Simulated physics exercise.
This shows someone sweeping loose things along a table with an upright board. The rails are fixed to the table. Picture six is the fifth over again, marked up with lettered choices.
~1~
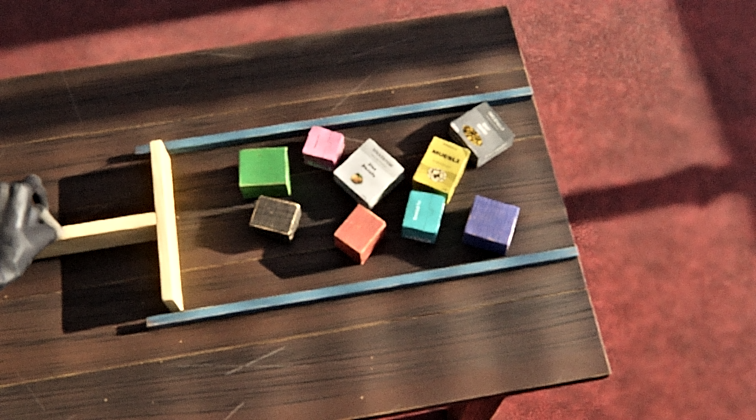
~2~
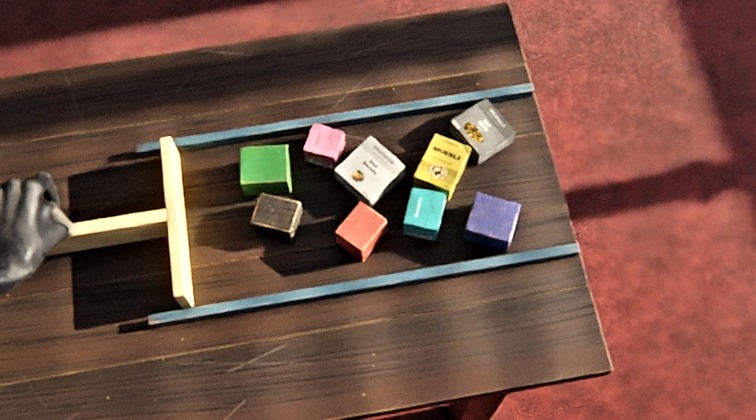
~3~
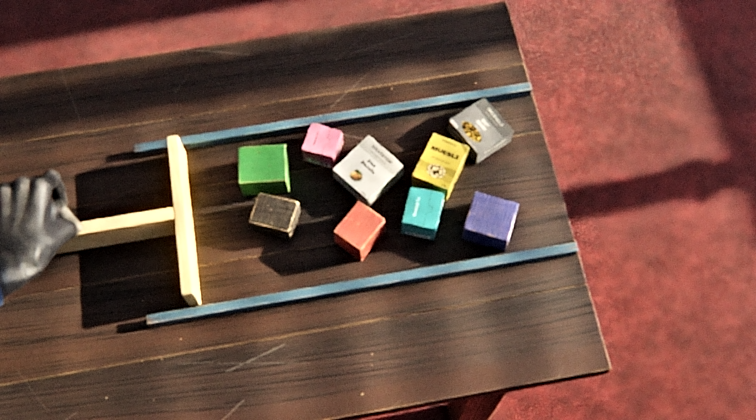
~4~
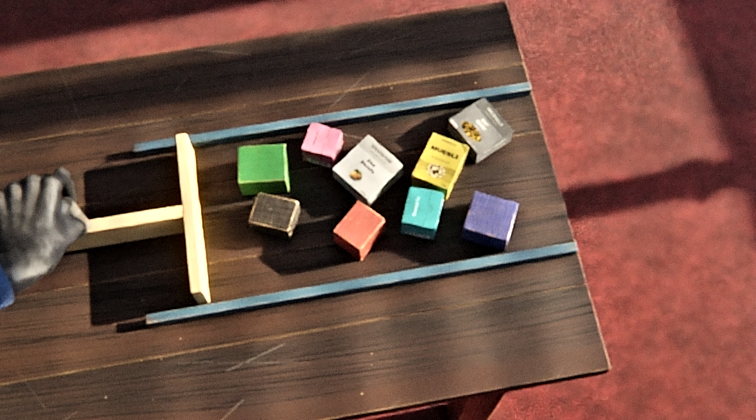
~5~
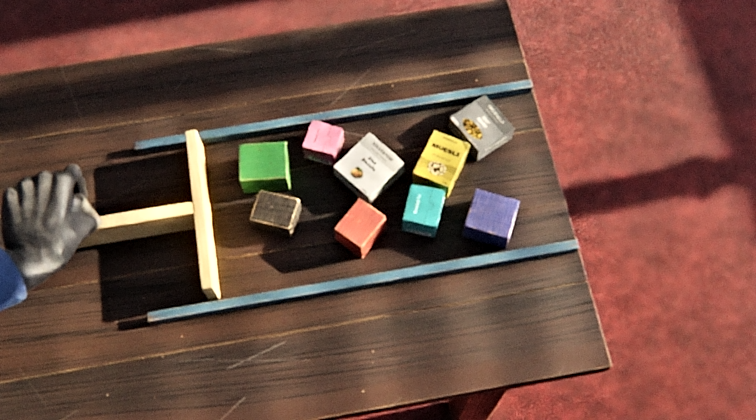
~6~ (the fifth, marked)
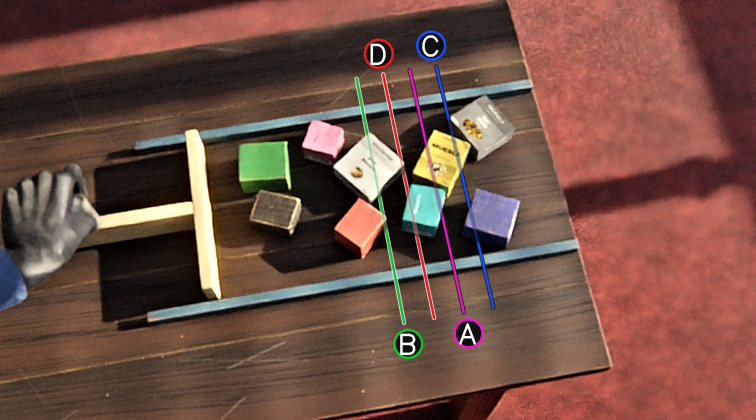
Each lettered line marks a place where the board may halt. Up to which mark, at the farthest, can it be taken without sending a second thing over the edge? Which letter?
A is the last line within the limit.
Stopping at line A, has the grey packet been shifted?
Yes.
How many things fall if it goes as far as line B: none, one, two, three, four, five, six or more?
The count is none.
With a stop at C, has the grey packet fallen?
Yes.
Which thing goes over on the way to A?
The grey packet goes over.
On the marked copy, A at (435, 184); B at (379, 194); C at (463, 180); D at (407, 189).
Following A. Soon after the start, board (284, 192); pink packet (346, 134); green block (309, 159).
Later, board (368, 178); grey packet (494, 123); yellow packet (494, 175).
In the end, board (432, 168); grey packet over the edge; yellow packet (541, 177); one fallen.
As for the rest, B is within the limit but short; C drops three; D is within the limit but short.
